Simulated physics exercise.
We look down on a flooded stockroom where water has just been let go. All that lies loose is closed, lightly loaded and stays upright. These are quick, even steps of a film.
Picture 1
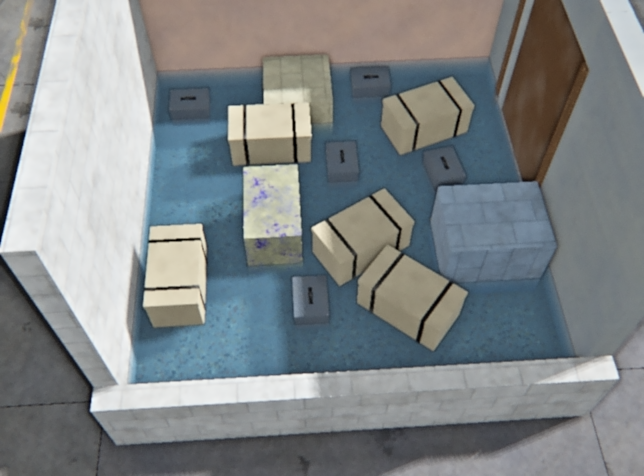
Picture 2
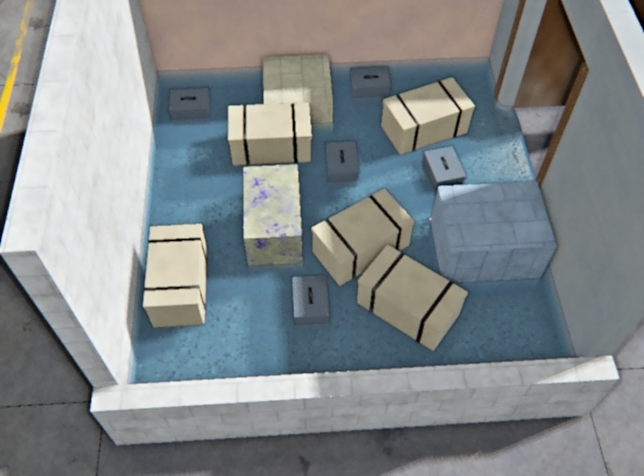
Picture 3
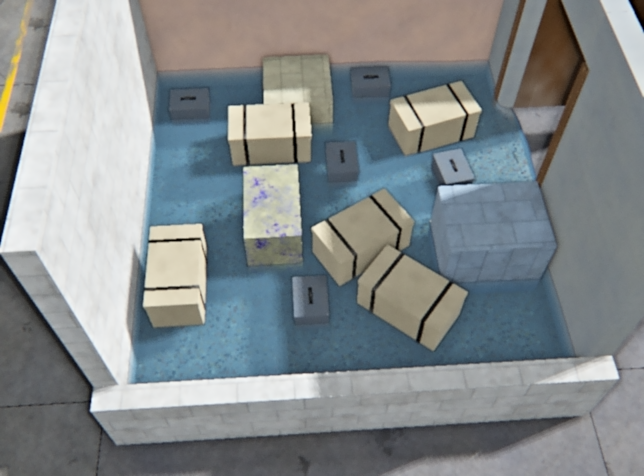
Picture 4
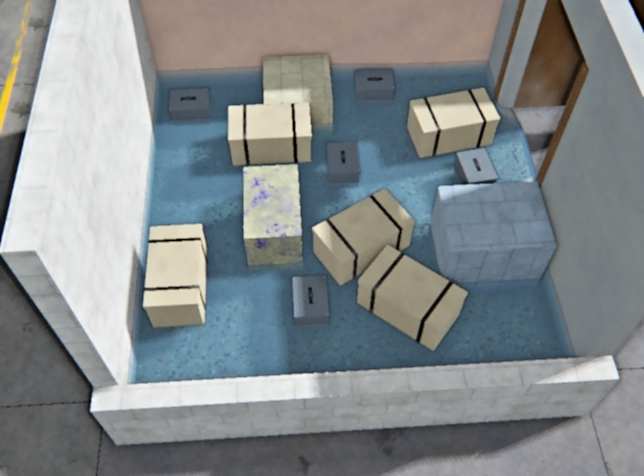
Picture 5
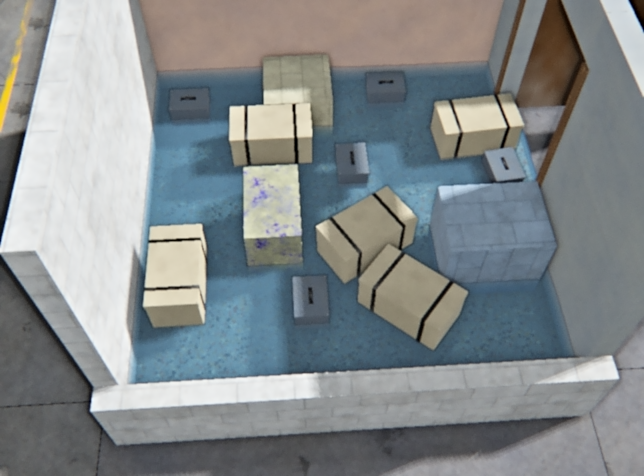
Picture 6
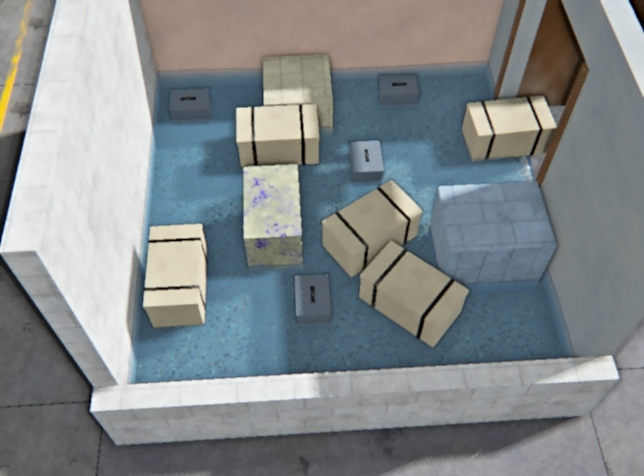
A flooded stockroom with pale walls is seen from above by a still camera. Cream trunks with dark bands and small grey totes float on blue water around a tan block, a purple-flecked block and a large blue-grey block at right. The brown door at right opens, the nearest tote drifts right and passes out of view, the upper-right trunk follows to the doorway, and several others shift slightly rightward.
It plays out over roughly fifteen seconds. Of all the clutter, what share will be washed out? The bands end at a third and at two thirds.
That comes to two thirds or above.
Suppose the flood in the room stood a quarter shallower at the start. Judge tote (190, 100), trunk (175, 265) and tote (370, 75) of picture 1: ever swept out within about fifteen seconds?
One after the other: No, no, carried outside.
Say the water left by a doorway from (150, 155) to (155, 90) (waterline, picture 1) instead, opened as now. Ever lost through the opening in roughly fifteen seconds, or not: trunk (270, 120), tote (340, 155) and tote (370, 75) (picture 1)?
In that order: Yes, yes, still in.
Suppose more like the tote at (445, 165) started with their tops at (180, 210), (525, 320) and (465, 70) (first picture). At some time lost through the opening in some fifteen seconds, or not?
In that order: Still in, stays, carried outside.
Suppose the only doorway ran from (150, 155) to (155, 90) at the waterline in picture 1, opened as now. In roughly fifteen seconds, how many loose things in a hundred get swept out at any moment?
I make it 50 per cent.
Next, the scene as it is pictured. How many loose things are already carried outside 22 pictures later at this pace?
The number is 8.
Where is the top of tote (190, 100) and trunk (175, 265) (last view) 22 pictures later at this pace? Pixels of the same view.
Near (239, 99) and (219, 261).
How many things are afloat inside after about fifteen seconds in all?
I count 1.
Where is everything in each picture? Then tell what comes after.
In the first picture, a trunk at (429, 102), afloat; a tote at (371, 77) floats; 0 of 10 have shifted.
In the second picture, a trunk at (429, 103) floats; a tote at (371, 77) floats; 0 of 10 have shifted.
In the third picture, a trunk at (436, 105), afloat, close to its start; a tote at (371, 77) floats; 2 of 10 have shifted.
In the fourth picture, a trunk at (455, 110), afloat, close to its start; a tote at (375, 80), afloat, close to its start; 2 of 10 have shifted.
In the fifth picture, a trunk at (479, 113), afloat, a stride from its start; a tote at (386, 83), afloat, close to its start; 5 of 10 have shifted.
In the sixth picture, a trunk at (511, 115), afloat, a stride from its start; a tote at (399, 85) floats, a stride from its start; 7 of 10 have shifted.
A moment on, 2 of 10 are out; 8 afloat.
Next, 5 of 10 are out; 5 afloat.
Later, 8 of 10 are out; 2 afloat.
In the end, 8 of 10 are out; 1 afloat.
